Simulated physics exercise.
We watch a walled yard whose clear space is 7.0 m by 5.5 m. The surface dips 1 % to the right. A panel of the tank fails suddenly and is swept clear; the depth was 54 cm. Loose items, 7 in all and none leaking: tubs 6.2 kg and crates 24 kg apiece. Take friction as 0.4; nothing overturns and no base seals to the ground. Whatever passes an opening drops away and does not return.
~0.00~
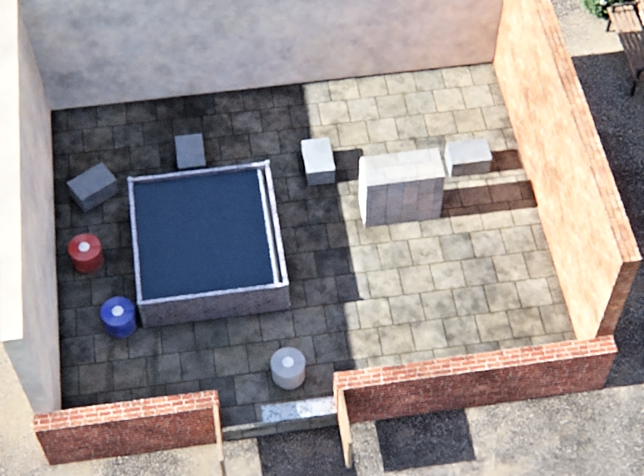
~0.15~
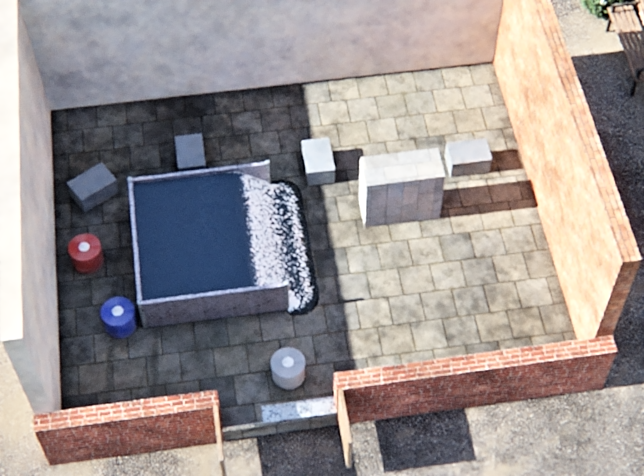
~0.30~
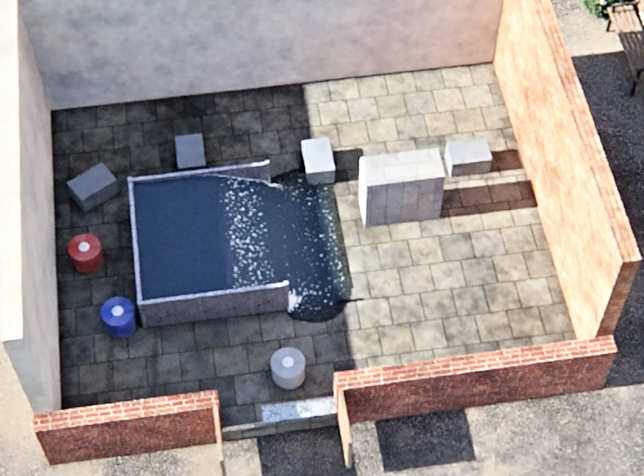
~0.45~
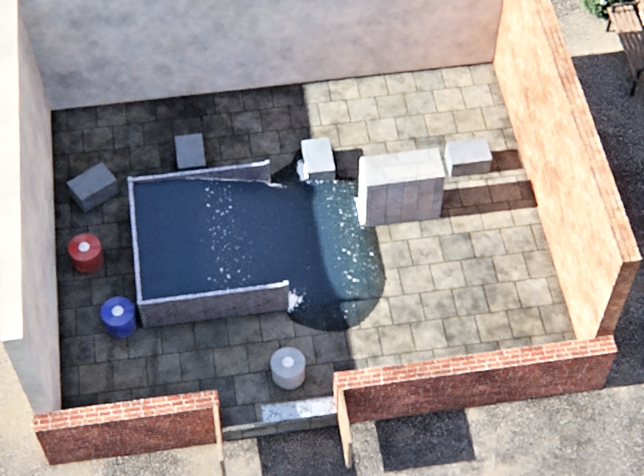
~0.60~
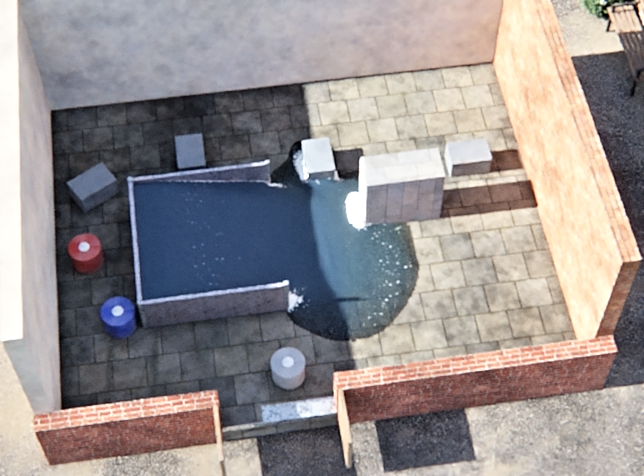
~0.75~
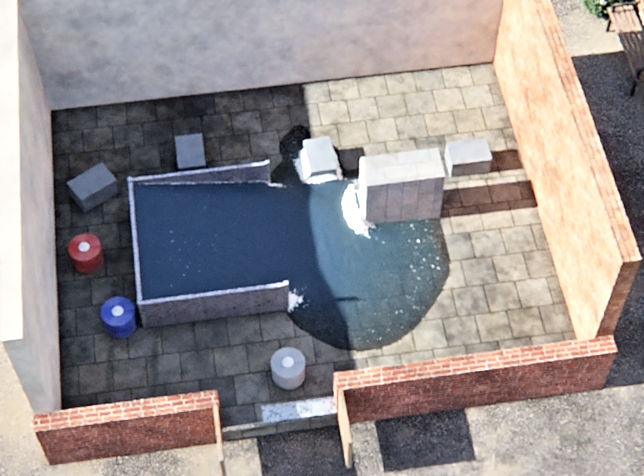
Water pouring from the open right side of a tank and spreading across a walled paved yard, foaming against pale blocks.
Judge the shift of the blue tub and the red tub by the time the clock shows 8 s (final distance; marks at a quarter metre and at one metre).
The blue tub stays put, the red tub barely shifts.
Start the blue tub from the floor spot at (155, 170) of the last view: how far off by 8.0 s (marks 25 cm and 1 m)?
It barely shifts.
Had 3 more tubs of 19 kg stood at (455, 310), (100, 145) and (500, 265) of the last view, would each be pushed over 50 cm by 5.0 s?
In turn: Past it, less, more.
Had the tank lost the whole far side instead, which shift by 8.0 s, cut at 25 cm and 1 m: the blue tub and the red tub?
Then the blue tub ends far away, the red tub travels far.
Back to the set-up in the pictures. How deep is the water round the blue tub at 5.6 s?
About 0 cm.
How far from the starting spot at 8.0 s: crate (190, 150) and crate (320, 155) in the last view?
In turn: 0 cm, 120 cm.
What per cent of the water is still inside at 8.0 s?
About 98 per cent.
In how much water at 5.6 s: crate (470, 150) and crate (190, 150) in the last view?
Roughly 13 and 1 cm.
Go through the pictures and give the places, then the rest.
In the first picture, the blue tub at (117, 311) rests on the ground; the red tub at (84, 247), on the bottom; 3.8 m2 under water; 0 of 7 have shifted.
In the second picture, the blue tub at (117, 311) rests on the ground; the red tub at (84, 247), on the bottom; water covers 4.8 m2; 0 of 7 have shifted.
In the third picture, the blue tub at (117, 311), on the bottom; the red tub at (84, 247) rests on the ground; 6.0 m2 under water; 0 of 7 have shifted.
In the fourth picture, the blue tub at (117, 311) rests on the ground; the red tub at (84, 247), on the bottom; 7.3 m2 under water; 0 of 7 have shifted.
In the fifth picture, the blue tub at (117, 311), on the bottom; the red tub at (84, 247), on the bottom; water covers 8.6 m2; 0 of 7 have shifted.
In the sixth picture, the blue tub at (117, 311) rests on the ground; the red tub at (84, 247), on the bottom; water covers 10.1 m2; 0 of 7 have shifted.
After 1.6 s the blue tub is near (117, 311), 0.0 m from its start, aground; the red tub is near (84, 247), 0.0 m from its start, aground; 0 of 7 are out; 0 afloat.
After 3.6 s the blue tub is near (117, 311), 0.0 m from its start, aground; the red tub is near (84, 247), 0.0 m from its start, aground; 0 of 7 are out; 1 afloat.
After 5.6 s the blue tub is near (117, 311), 0.0 m from its start, aground; the red tub is near (84, 247), 0.0 m from its start, aground; 0 of 7 are out; 2 afloat.
After 8.0 s the blue tub is near (117, 311), 0.0 m from its start, aground; the red tub is near (84, 247), 0.0 m from its start, aground; 0 of 7 are out; 1 afloat.
